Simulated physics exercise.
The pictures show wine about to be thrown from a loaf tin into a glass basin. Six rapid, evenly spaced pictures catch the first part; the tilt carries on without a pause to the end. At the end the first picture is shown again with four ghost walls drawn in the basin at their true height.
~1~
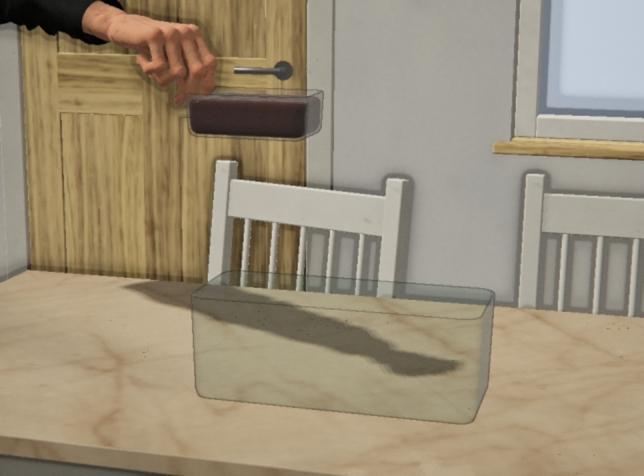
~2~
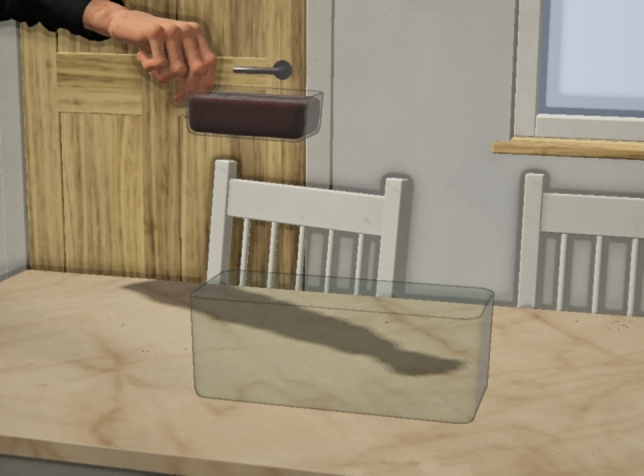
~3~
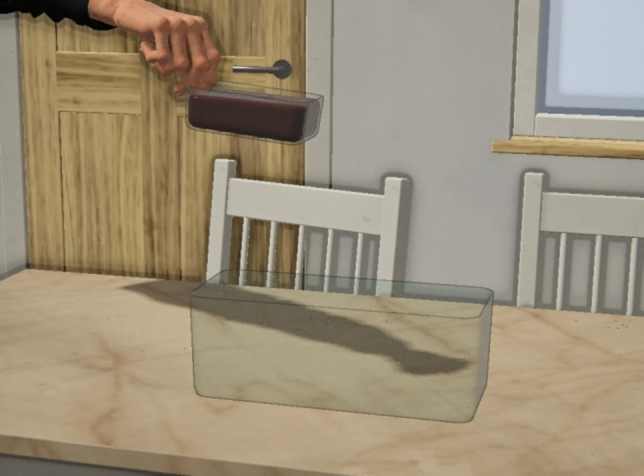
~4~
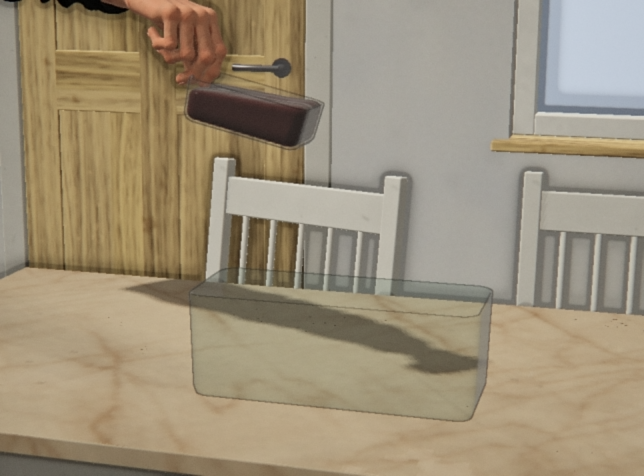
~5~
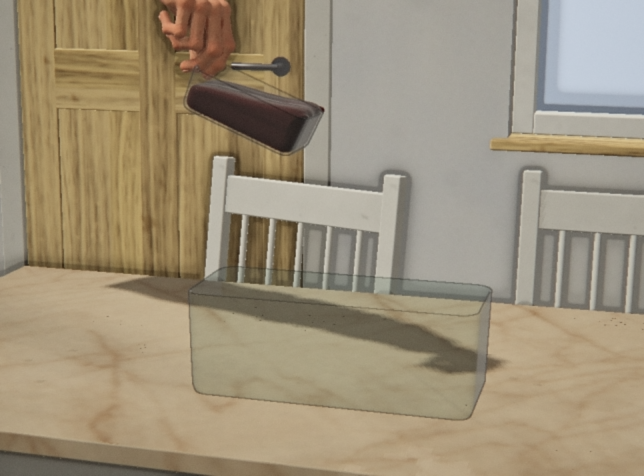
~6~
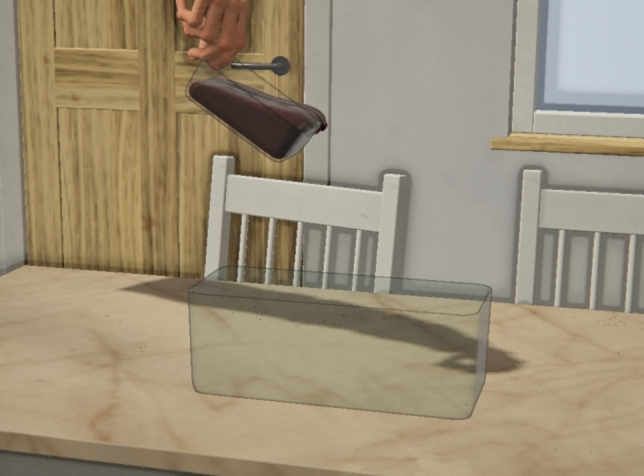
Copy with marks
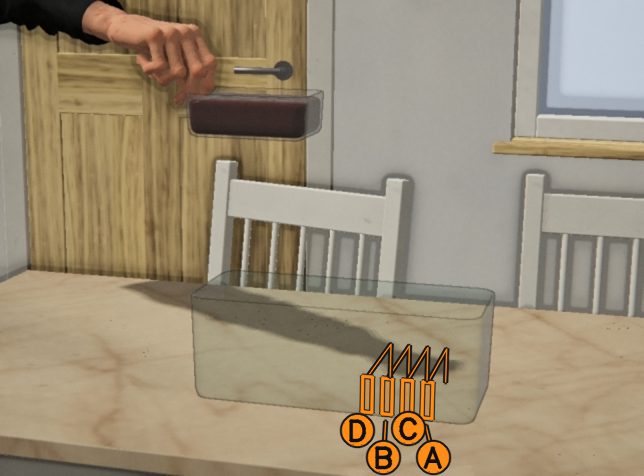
A hand in a dark sleeve, at the upper left, holds a small clear tin of dark red wine above a large, clear glass basin on a pale marbled table, seen from slightly above. Behind are a wooden door with a dark handle, white chairs, grey walls and a window. The tin stays level, then tilts down to the right as the hand shifts right, and wine reaches its lip.
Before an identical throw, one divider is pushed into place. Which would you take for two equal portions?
Choose D.
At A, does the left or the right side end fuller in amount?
The left side.
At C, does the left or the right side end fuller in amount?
The left side.
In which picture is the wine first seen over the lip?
Picture 5.
On the marked copy, A at (425, 425); B at (385, 421); C at (405, 423); D at (365, 419).
Choosing A, about 81 % ends left of the wall and 7 % right of it; 12 % is lost outside.
Choosing B, about 82 % ends left of the wall and 5 % right of it; 12 % is lost outside.
Choosing C, about 82 % ends left of the wall and 6 % right of it; 11 % is lost outside.
Choosing D, about 51 % ends left of the wall and 39 % right of it; 10 % is lost outside.
